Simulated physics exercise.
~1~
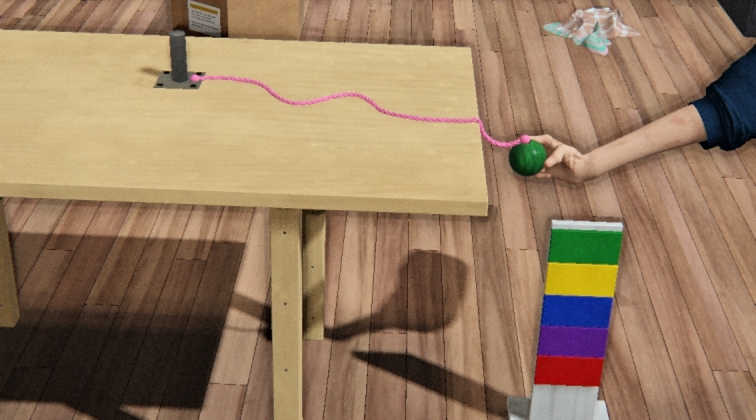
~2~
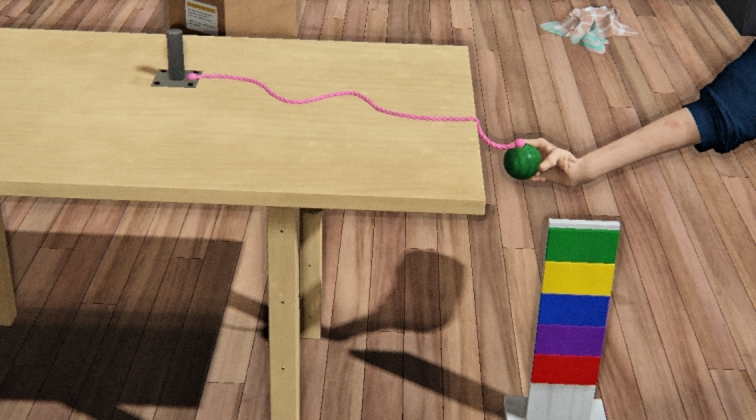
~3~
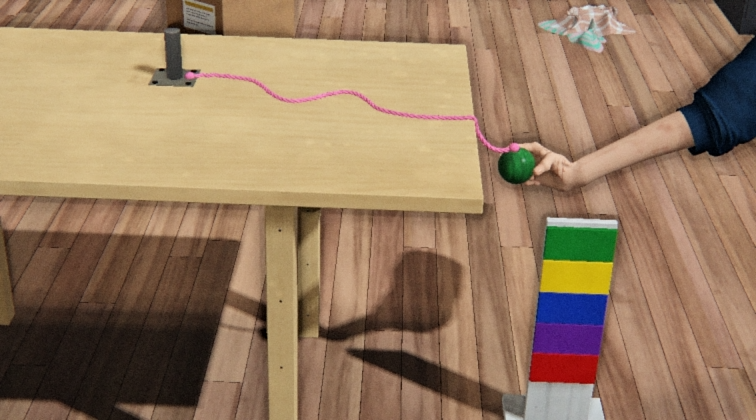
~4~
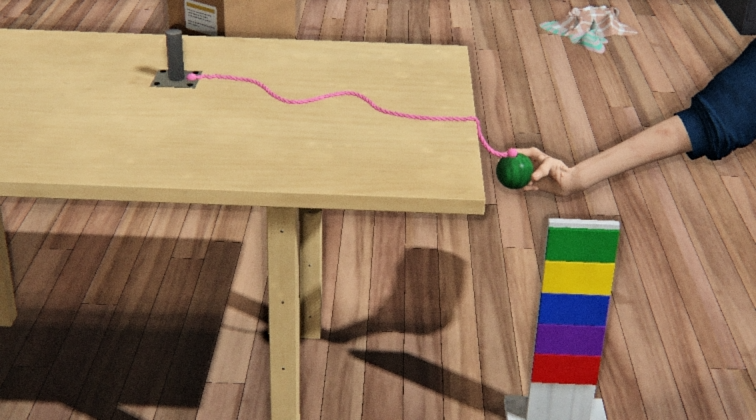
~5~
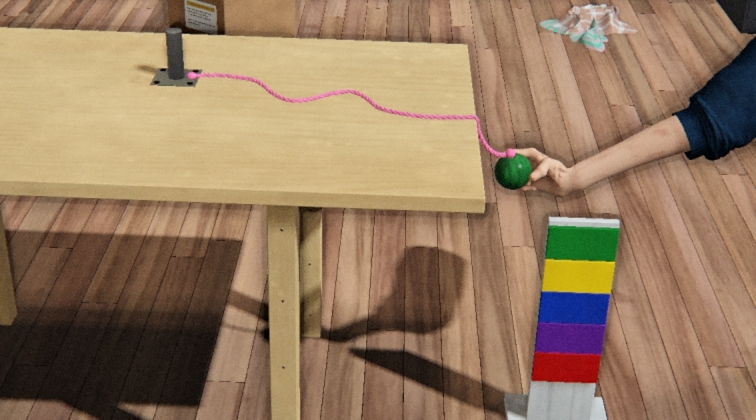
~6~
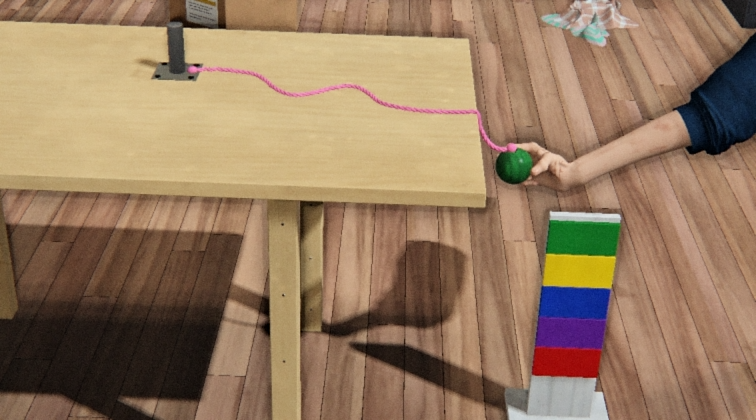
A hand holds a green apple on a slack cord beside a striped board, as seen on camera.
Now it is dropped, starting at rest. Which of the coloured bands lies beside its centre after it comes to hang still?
The green band lies beside it.
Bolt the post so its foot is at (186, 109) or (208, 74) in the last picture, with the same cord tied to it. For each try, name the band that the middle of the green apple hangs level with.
Going case by case, it's yellow and then yellow.
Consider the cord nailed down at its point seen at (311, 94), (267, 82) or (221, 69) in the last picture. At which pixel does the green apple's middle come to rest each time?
Roughly (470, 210), (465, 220) and (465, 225), in that order.
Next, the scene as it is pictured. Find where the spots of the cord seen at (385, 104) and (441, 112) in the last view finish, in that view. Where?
Roughly (439, 100) for the first and (475, 127) for the second.
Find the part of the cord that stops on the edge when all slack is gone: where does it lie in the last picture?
Close to (421, 111).
A little later, apple near (446, 223); level with green.
Next, apple near (477, 231); level with green.
When it is over, apple near (466, 229); level with green. The cord holds its middle at green.
